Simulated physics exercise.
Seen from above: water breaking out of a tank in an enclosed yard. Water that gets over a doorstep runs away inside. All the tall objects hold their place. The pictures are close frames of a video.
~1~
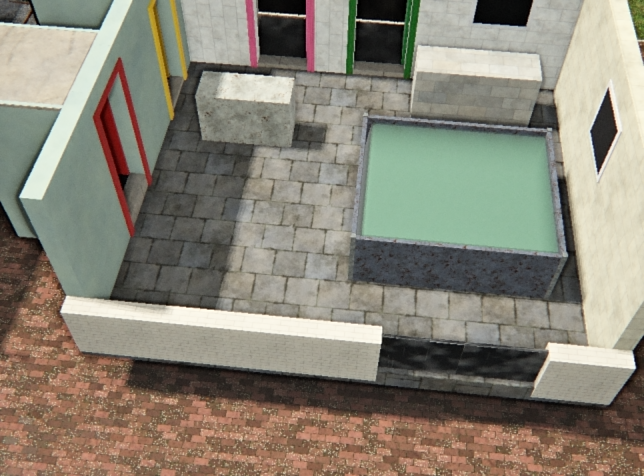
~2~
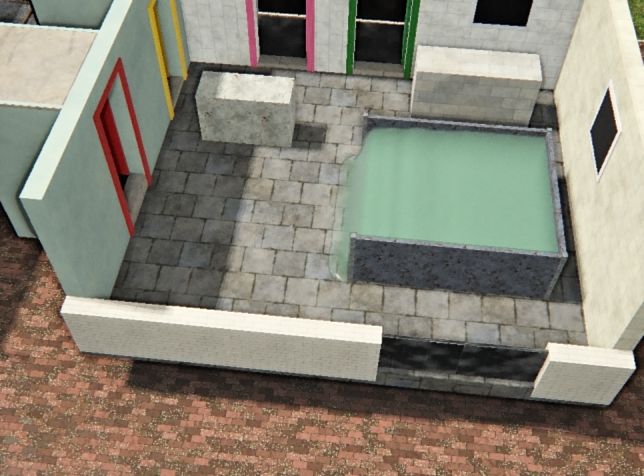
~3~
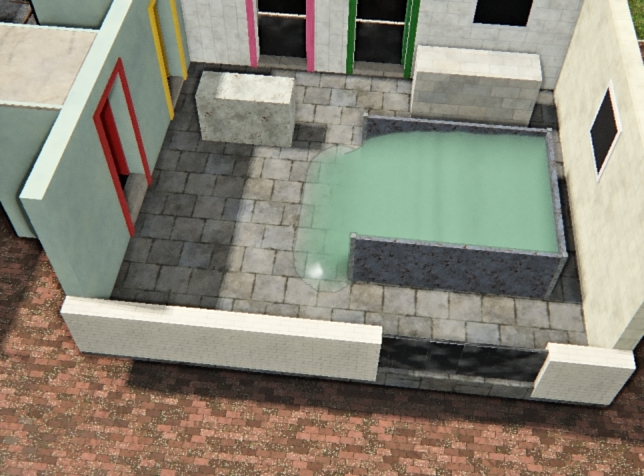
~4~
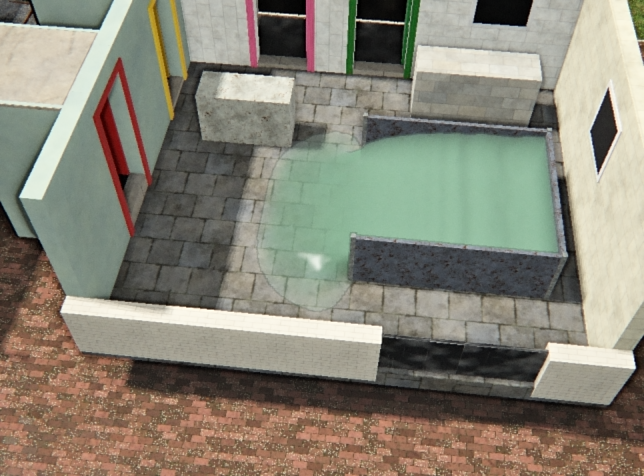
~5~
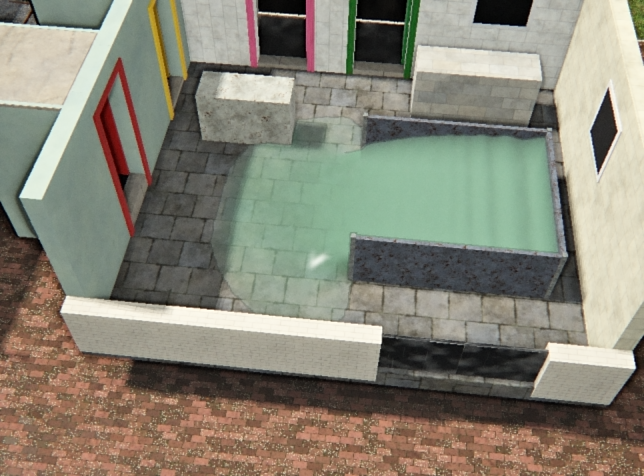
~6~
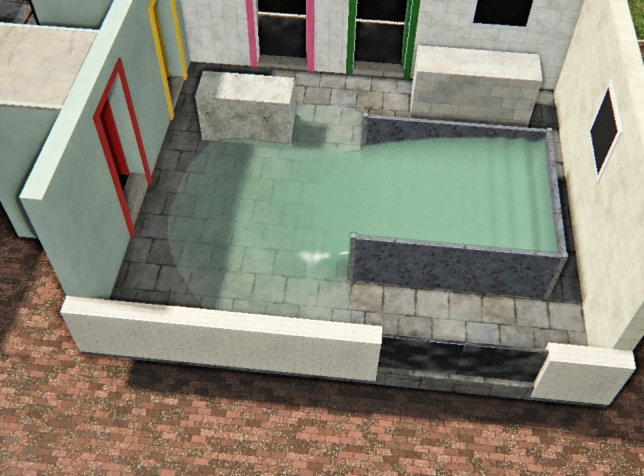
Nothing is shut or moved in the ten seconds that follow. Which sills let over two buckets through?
One by one: The yellow door floods; the green door floods; the pink door floods; the red door floods.
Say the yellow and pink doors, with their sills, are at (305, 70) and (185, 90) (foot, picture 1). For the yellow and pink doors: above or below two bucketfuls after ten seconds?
One by one: Yellow goes over, pink passes that mark.
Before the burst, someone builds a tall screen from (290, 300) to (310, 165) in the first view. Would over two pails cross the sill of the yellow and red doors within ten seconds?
One by one: The yellow one goes over; the red one is under.
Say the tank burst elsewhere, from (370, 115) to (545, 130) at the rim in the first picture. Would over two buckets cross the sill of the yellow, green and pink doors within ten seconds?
My reading: The yellow one passes that mark; the green one is over; the pink one is over.
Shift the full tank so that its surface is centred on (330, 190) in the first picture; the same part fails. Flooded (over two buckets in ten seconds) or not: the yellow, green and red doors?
Then: Yellow door is over; green door passes that mark; red door goes over.
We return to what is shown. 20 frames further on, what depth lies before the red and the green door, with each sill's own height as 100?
Near 130 and 100 in a hundred.
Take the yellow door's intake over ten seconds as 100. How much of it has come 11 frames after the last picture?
About 0 per cent.
A moment on, water covers 50 % of the floor; the yellow door wet at the sill, nothing in, the green door not reached, the pink door wet at the sill, nothing in, the red door over two buckets in.
Next, water covers 60 % of the floor; the yellow door wet at the sill, nothing in, the green door wet at the sill, nothing in, the pink door under two buckets in, the red door far over two buckets in.
Then, water covers 70 % of the floor; the yellow door under two buckets in, the green door wet at the sill, nothing in, the pink door over two buckets in, the red door far over two buckets in.
Later, water covers 95 % of the floor; the yellow door over two buckets in, the green door under two buckets in, the pink door far over two buckets in, the red door far over two buckets in.
In the end, water covers 100 % of the floor; the yellow door over two buckets in, the green door far over two buckets in, the pink door far over two buckets in, the red door far over two buckets in.
